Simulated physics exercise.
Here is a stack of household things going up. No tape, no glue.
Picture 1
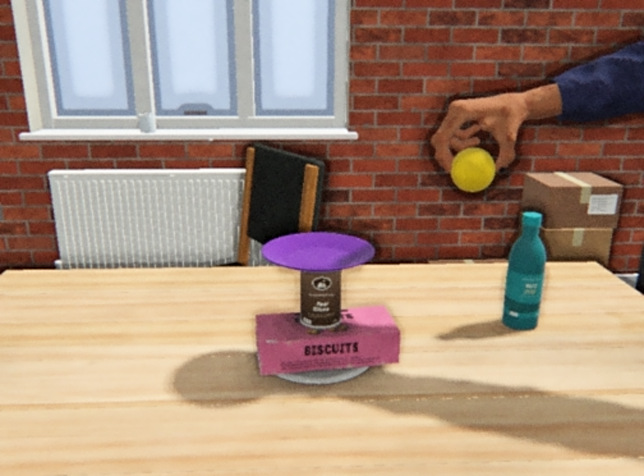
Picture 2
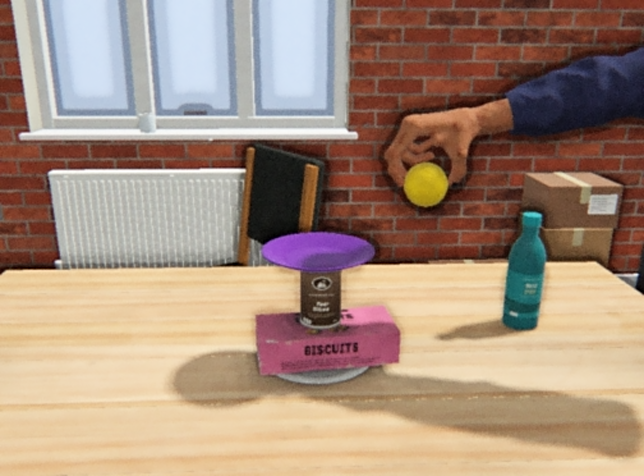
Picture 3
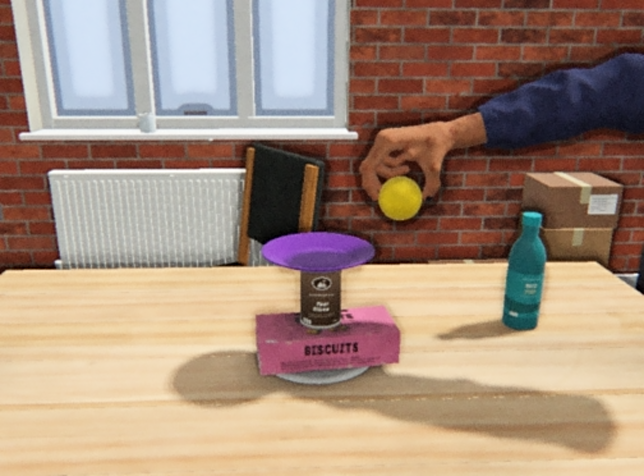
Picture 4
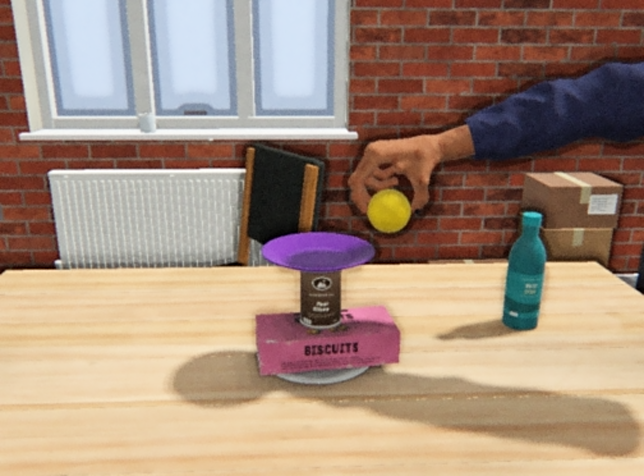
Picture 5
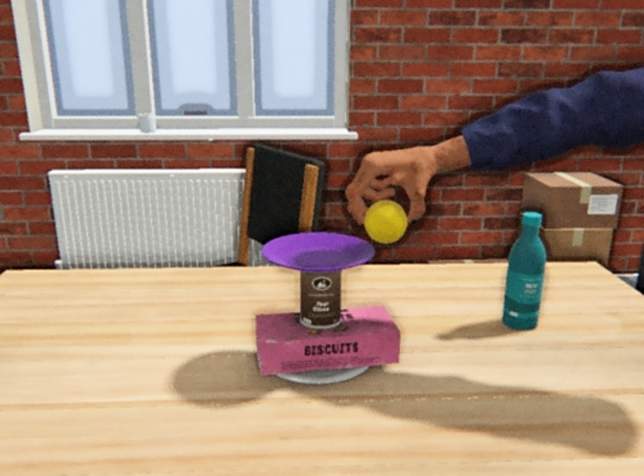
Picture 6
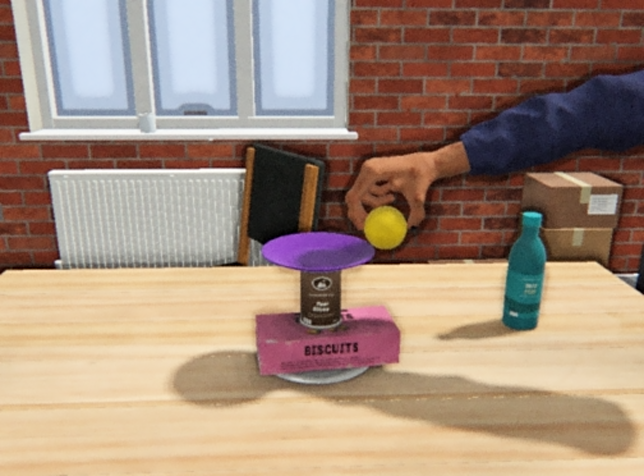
At first, a hand holds a round yellow object above and to the right of a stack with a purple dish, brown tin and pink biscuit packet, near a turquoise bottle. The hand moves left and downward, then slows and lowers the object onto the dish's right edge, still gripping it.
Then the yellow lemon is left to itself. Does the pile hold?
It loses its balance.
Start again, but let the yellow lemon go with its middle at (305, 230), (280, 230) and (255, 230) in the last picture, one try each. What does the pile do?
In the first case it holds; in the second case it stays up; in the third case it loses its balance.
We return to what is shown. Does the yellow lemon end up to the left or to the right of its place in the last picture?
It goes to the right.
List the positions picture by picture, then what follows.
In the first frame, still above its spot; yellow lemon (473, 170); pink packet (326, 339).
In the second frame, still above its spot; yellow lemon (425, 184); turquoise bottle (526, 271).
In the third frame, still above its spot; yellow lemon (400, 199).
In the fourth frame, still above its spot; yellow lemon (389, 211); brown tin (321, 292).
In the fifth frame, still above its spot; yellow lemon (385, 222); purple plate (318, 255).
In the sixth frame, set down, still held; yellow lemon (385, 228); pink packet (326, 339).
Then, 0.30 s after the last picture, yellow lemon now fallen.
Then, 0.40 s after the last picture, things are still on the move.
At rest, fallen, yellow lemon; the other 5 in place. Seen from the same camera at the end, yellow lemon near (454, 337). The pile comes apart.
